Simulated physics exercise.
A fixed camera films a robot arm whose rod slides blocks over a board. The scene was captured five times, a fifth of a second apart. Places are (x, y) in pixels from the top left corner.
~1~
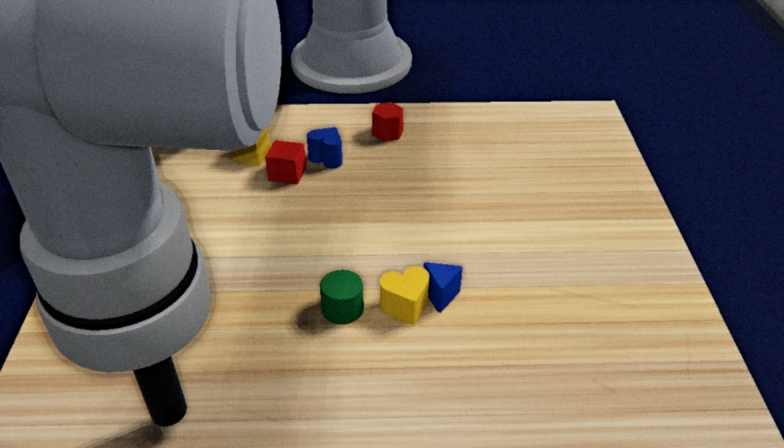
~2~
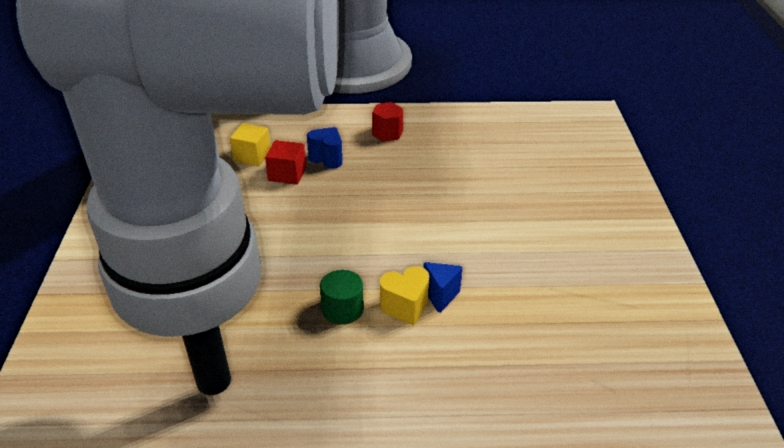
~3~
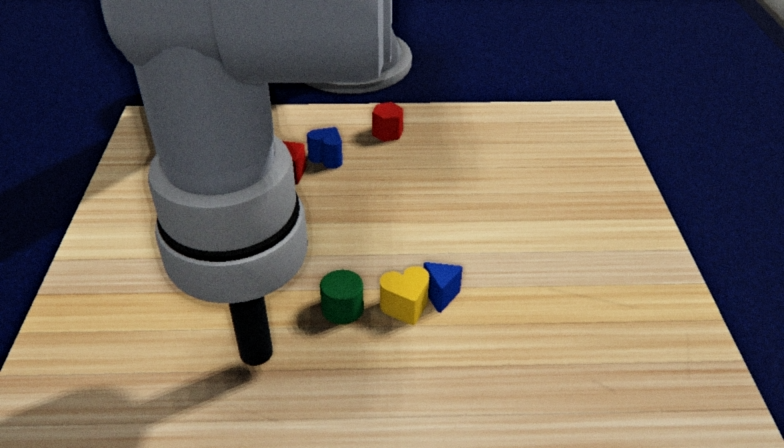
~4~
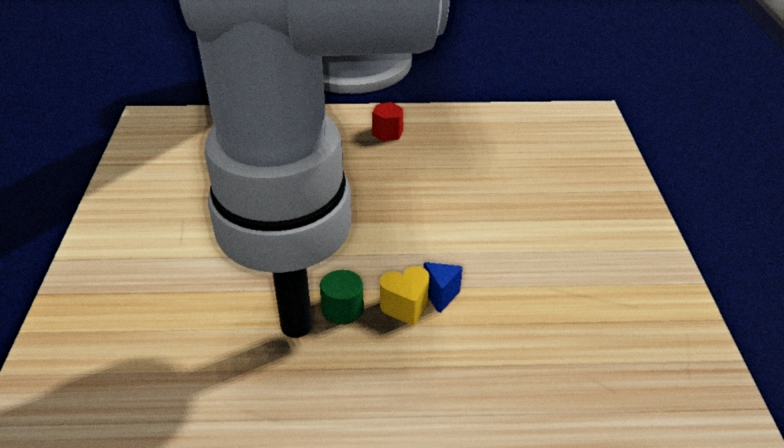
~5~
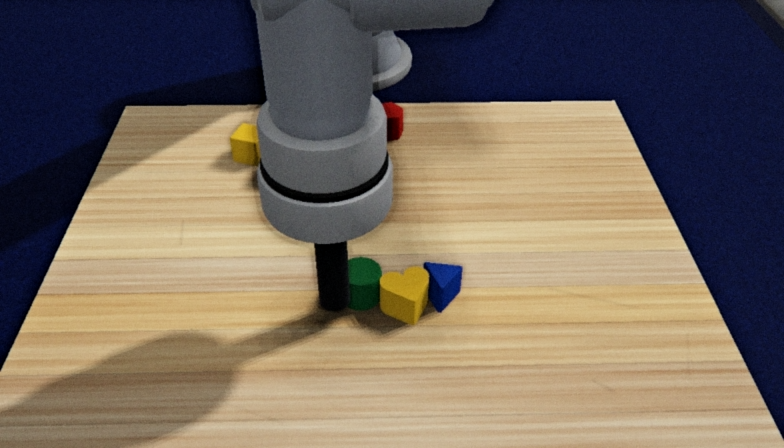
Grey robot arm moving its black rod right across a wooden table and nudging a green cylinder toward a yellow heart block.
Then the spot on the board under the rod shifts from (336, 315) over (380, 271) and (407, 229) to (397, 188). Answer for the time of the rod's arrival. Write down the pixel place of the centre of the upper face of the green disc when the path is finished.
Near (440, 219).
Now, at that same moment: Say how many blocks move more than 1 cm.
My forecast: 1.
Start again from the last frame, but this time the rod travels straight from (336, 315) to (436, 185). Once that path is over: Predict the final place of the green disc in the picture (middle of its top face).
At roughly (421, 230).
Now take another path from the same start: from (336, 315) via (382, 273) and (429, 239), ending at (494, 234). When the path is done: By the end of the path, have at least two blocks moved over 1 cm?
I believe not.
On the path given first. One third of the way, rod at (380, 257); green disc at (411, 234).
Two thirds of the way, rod at (408, 214); green disc at (440, 219).
At the end, rod at (397, 174); green disc at (440, 219); yellow heart in place.
